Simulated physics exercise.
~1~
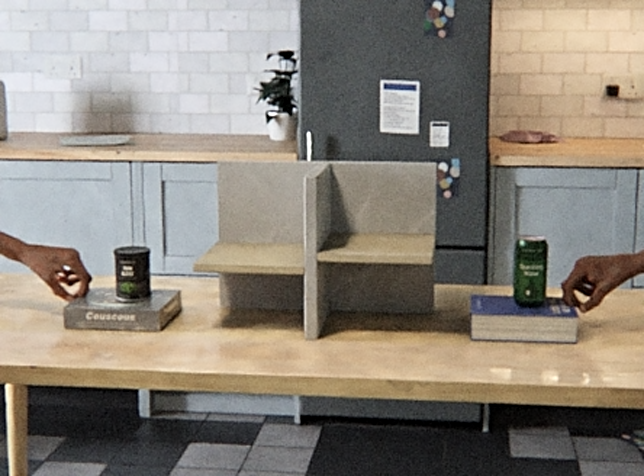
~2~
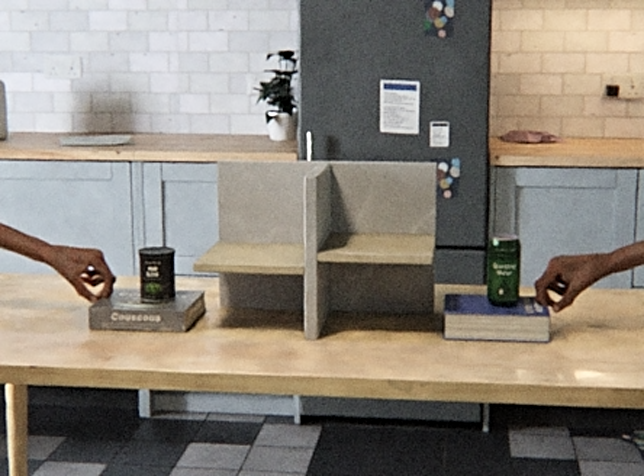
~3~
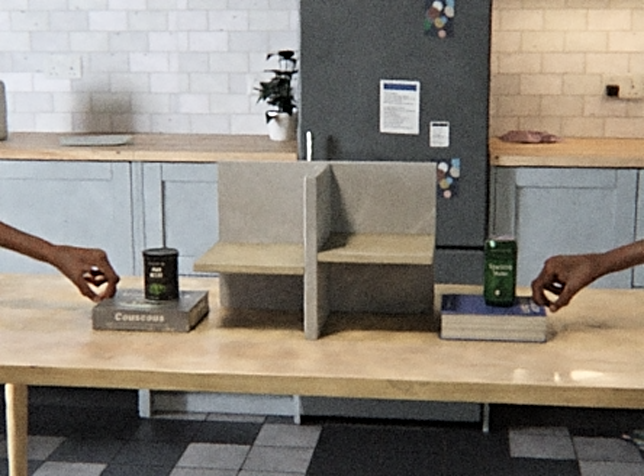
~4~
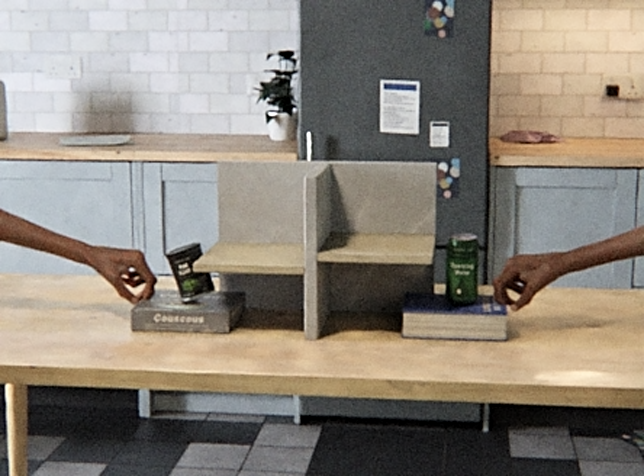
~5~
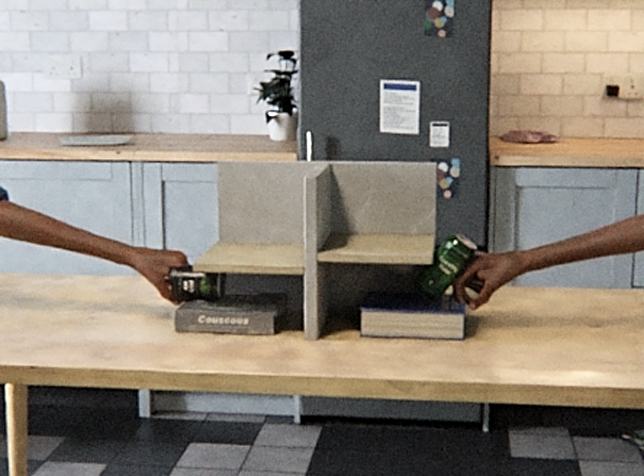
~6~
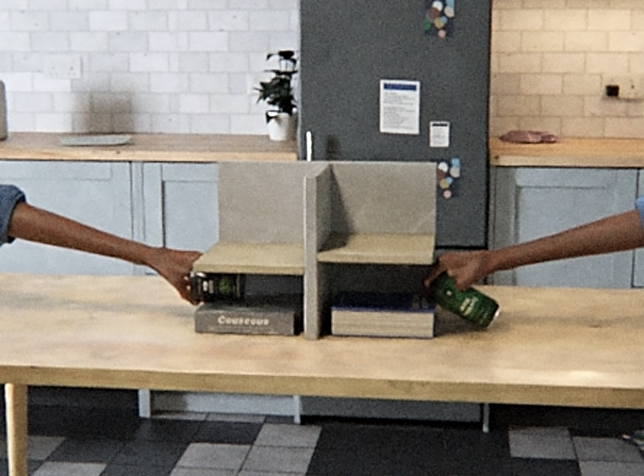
On a kitchen table, two hands sliding a grey packet and blue book under a shelf, black tin and green can toppling.
